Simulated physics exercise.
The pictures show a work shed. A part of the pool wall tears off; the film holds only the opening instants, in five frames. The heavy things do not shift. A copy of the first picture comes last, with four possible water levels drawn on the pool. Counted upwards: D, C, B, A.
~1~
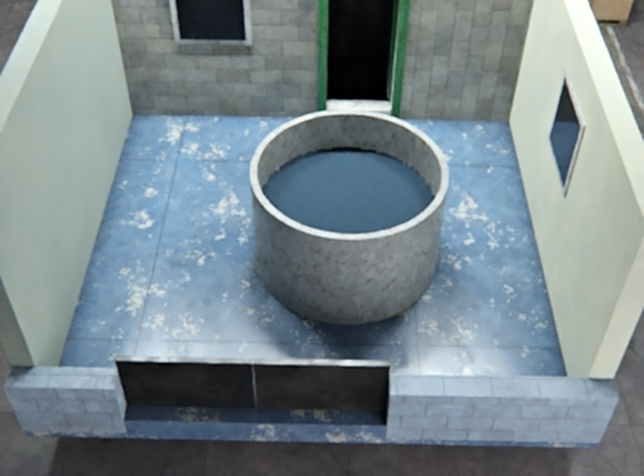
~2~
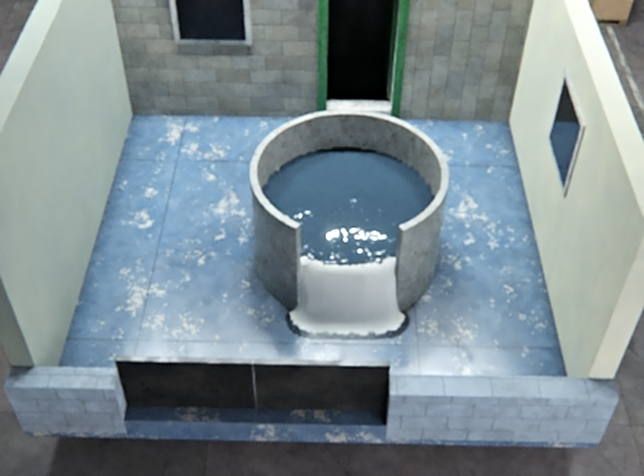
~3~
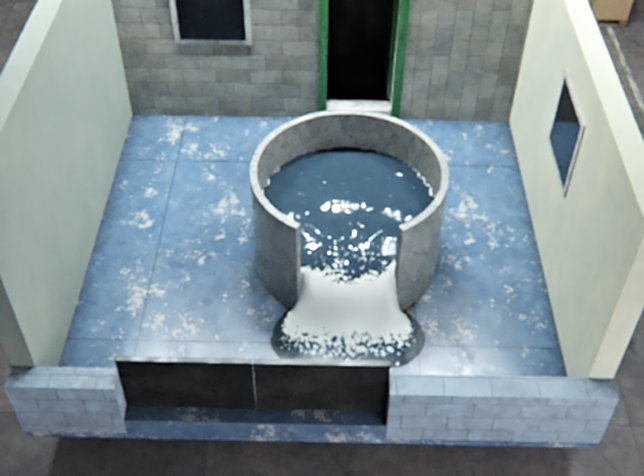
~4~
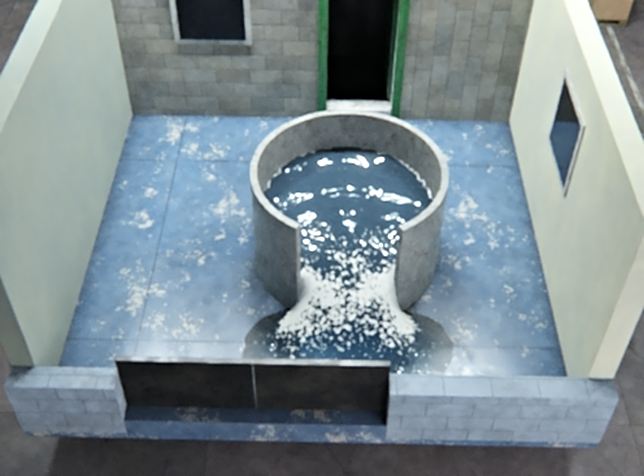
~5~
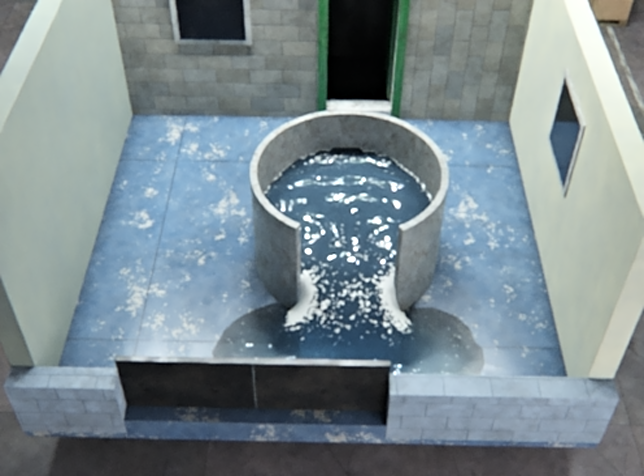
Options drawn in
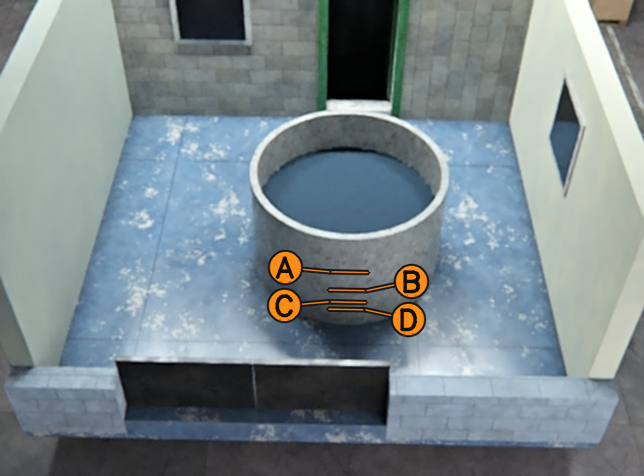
A work shed with a blue, white-flecked floor is seen from above and in front, with pale side walls, a grey block back wall holding a green-framed doorway, and a dark shut gate at the front. A round grey tank of dark water stands near the centre. A gap opens in its front, and white, foaming water pours out and spreads across the floor towards both sides, while the camera stays still.
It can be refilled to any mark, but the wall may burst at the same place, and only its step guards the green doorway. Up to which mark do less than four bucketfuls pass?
A.
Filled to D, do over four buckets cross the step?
No, not at all.
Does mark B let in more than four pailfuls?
No, that is safe.
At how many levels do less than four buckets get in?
All of them.
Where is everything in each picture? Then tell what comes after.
Water in the pool at rest, its middle at (348, 203); foot of the green doorway at (358, 119); shut gate at (254, 368), in the first frame.
Front seen at (402, 316), 1 % of the ground wet, in the second frame.
Front seen at (281, 336), 4 % of the ground wet, in the third frame.
Front seen at (430, 326), 9 % of the ground wet, in the fourth frame.
Front seen at (243, 326), 13 % of the ground wet, in the fifth frame.
On the marked copy, A at (348, 272); B at (347, 290); C at (347, 302); D at (347, 309); from the bottom up D, C, B, A.
Choosing A, a splash gets over, under a bucket.
Choosing B, nothing gets over.
Choosing C, nothing gets over.
Choosing D, nothing gets over.
